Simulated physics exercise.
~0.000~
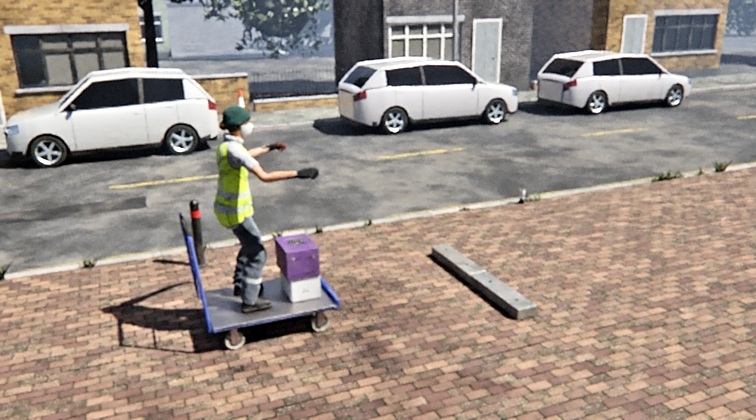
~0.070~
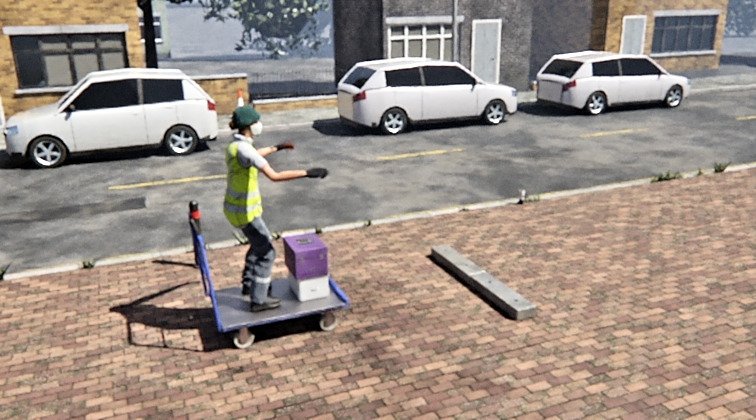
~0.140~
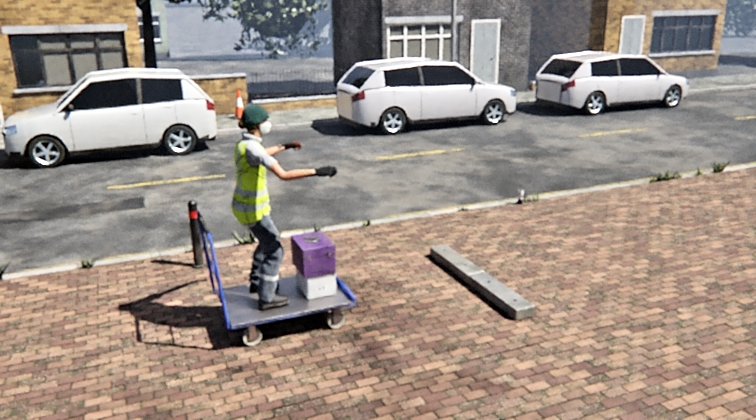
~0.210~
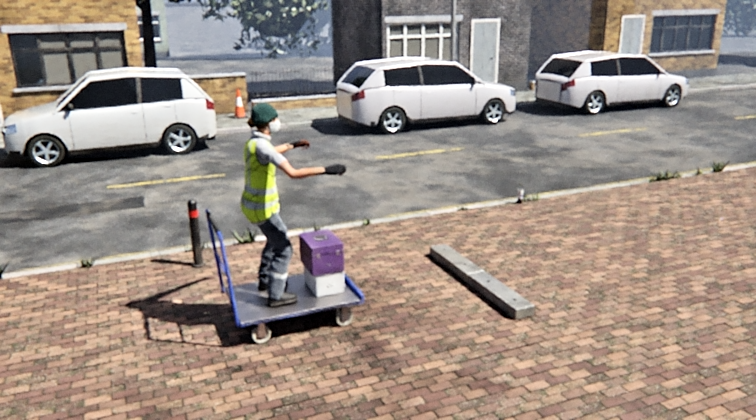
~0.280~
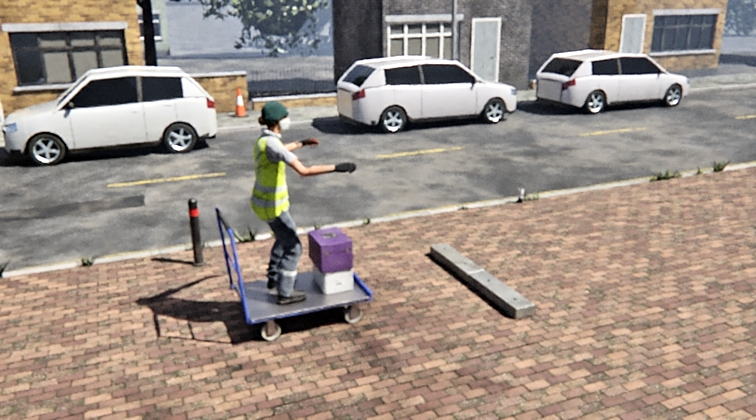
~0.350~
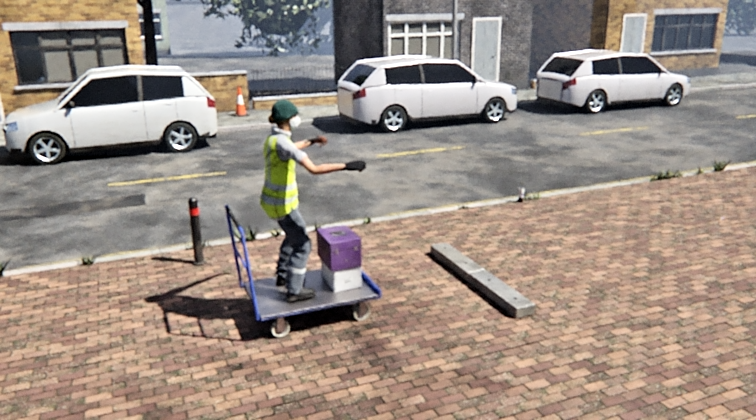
In this clip, a person in a green cap and yellow high-visibility vest stands on a blue-framed platform trolley behind stacked purple and white boxes, arms extended forward, as it rolls slowly rightward across brick paving beside parked white cars.
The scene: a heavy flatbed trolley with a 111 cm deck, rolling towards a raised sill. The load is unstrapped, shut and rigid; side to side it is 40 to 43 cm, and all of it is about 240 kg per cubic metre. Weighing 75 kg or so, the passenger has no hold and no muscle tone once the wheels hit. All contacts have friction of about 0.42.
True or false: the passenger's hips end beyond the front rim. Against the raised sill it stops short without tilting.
False.
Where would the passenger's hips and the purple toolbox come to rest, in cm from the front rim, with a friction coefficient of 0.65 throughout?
So the hips stay 80 behind while the purple load ends up 30 past the front rim.
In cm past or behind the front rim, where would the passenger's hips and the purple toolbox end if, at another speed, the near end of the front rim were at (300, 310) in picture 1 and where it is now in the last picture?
Hips: 40 cm past; purple: 140 cm past.
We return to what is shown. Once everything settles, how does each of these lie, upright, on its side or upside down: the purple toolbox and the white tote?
At rest: Purple upside down, white upright.
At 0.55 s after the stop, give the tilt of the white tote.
Its tilt is about 0°.
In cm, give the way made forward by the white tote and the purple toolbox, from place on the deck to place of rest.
Roughly white 10 cm, purple 145 cm.
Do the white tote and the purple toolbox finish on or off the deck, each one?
End result - white: Stays; purple: Goes over.
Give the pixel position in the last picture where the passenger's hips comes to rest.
Resting point approx. (414, 241).
Impact comes at 1.39 s.
After 1.94 s the passenger's hips are 69 cm behind the rim, near (417, 236) in the last picture's view.
After 2.39 s the passenger's hips are 73 cm behind the rim, near (414, 241) in the last picture's view.
When all is still (3.5 s), past the rim, purple toolbox; behind it, white tote and the passenger's hips.
